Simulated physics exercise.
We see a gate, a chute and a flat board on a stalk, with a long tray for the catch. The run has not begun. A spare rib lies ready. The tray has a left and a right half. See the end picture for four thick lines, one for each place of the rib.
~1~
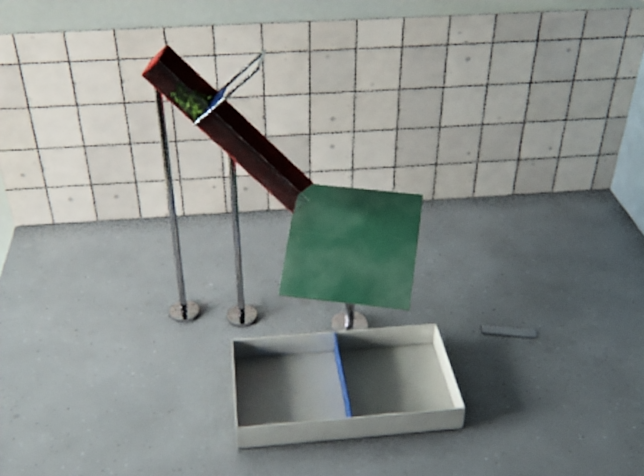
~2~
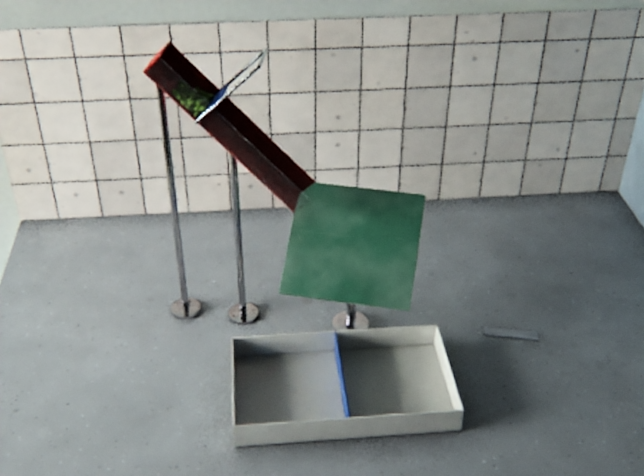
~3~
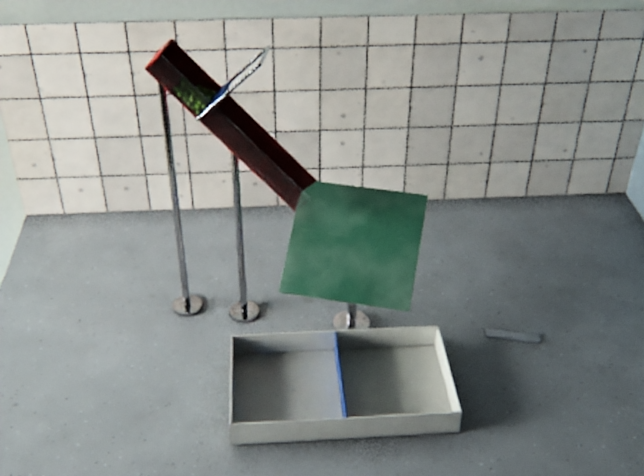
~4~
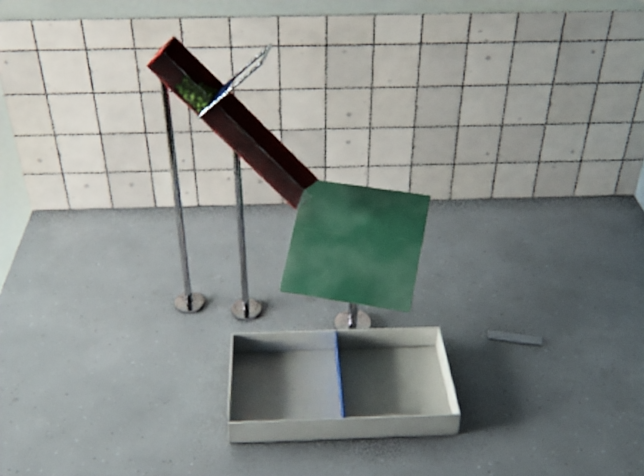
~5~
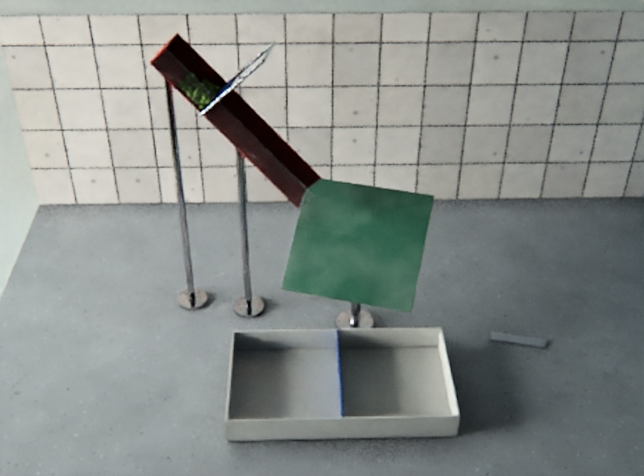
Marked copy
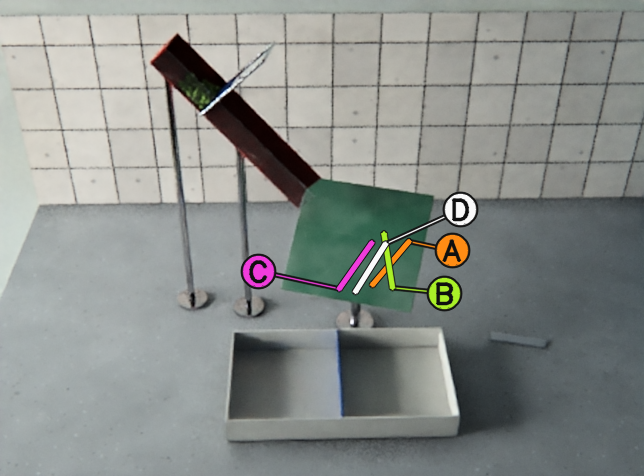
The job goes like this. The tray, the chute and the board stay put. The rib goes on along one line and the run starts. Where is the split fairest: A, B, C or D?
The best line is A.
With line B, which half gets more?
Right.
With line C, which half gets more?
More lands on the left.
On the marked copy, line A from (409, 241) to (372, 284); line B from (383, 233) to (392, 287); line C from (371, 242) to (339, 288); line D from (385, 244) to (355, 291).
For line A, of what is caught, roughly a third in the left half, roughly two thirds in the right.
For line B, of what is caught, about a tenth in the left half, almost all in the right.
For line C, of what is caught, almost all in the left half, about a tenth in the right.
For line D, of what is caught, the larger part in the left half, roughly a quarter in the right.
